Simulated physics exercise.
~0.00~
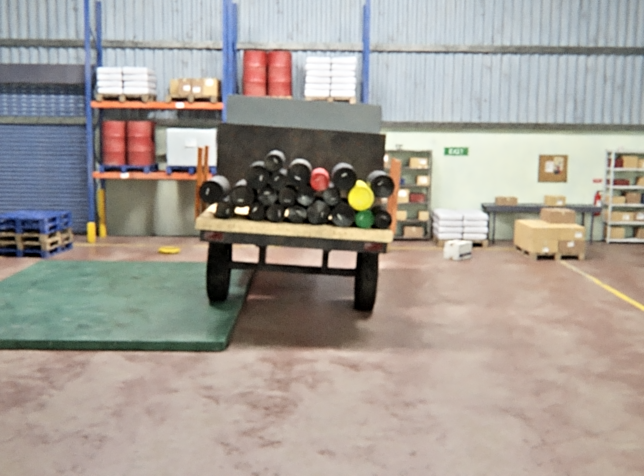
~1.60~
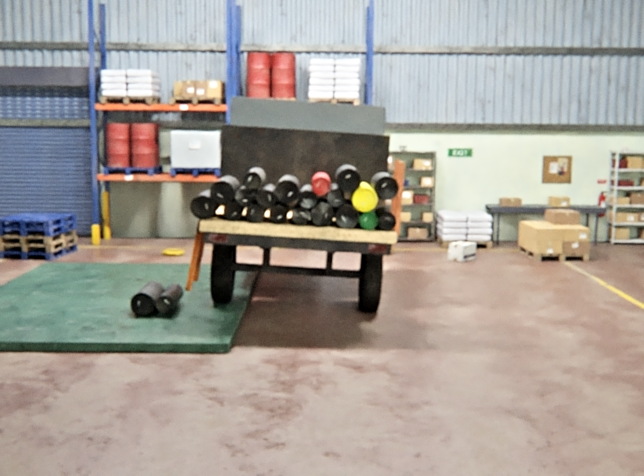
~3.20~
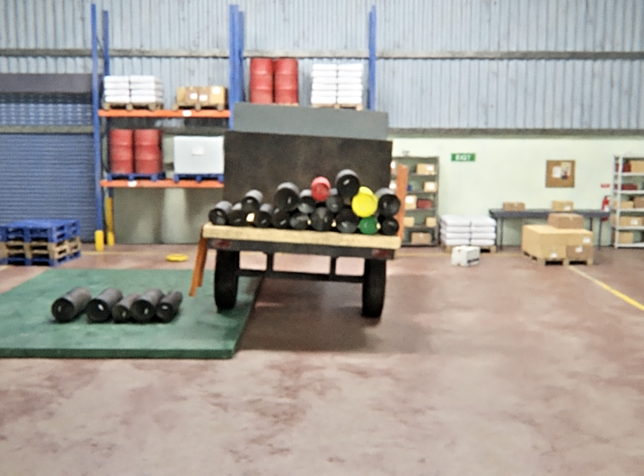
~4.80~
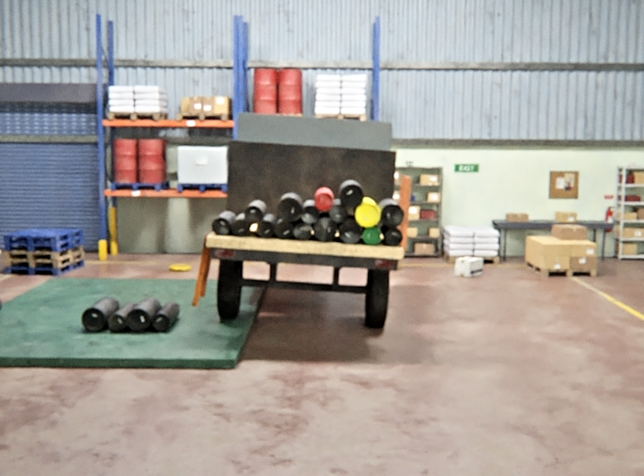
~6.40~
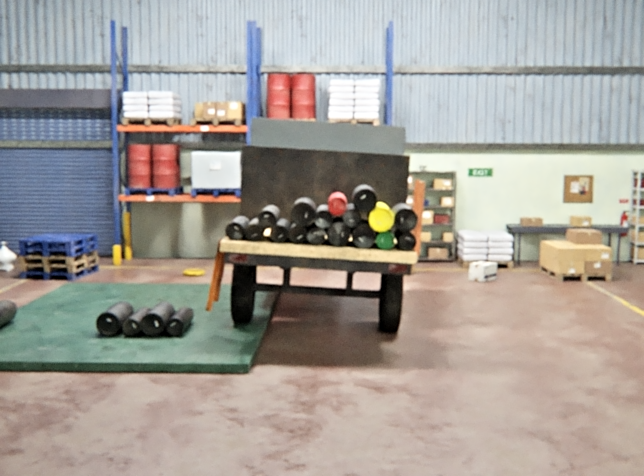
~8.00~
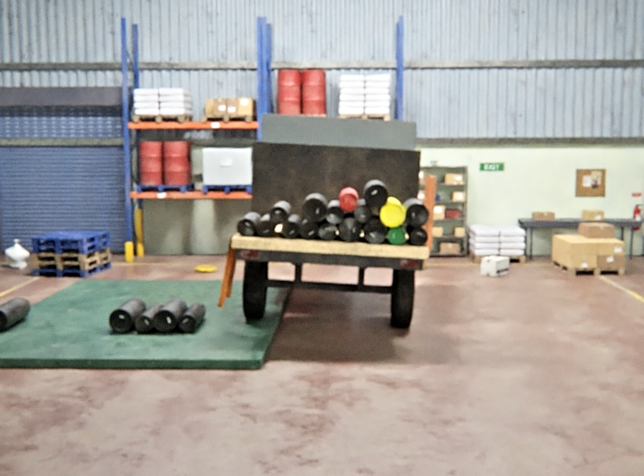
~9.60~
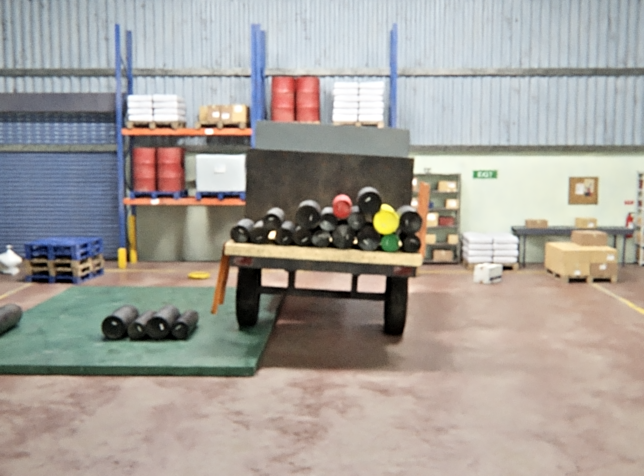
In a warehouse, a pile of mostly black cylinders sat on the back of a parked flatbed, until the left side gave way and a few black ones dropped onto a green mat, while the red, yellow and green ones stayed aboard.
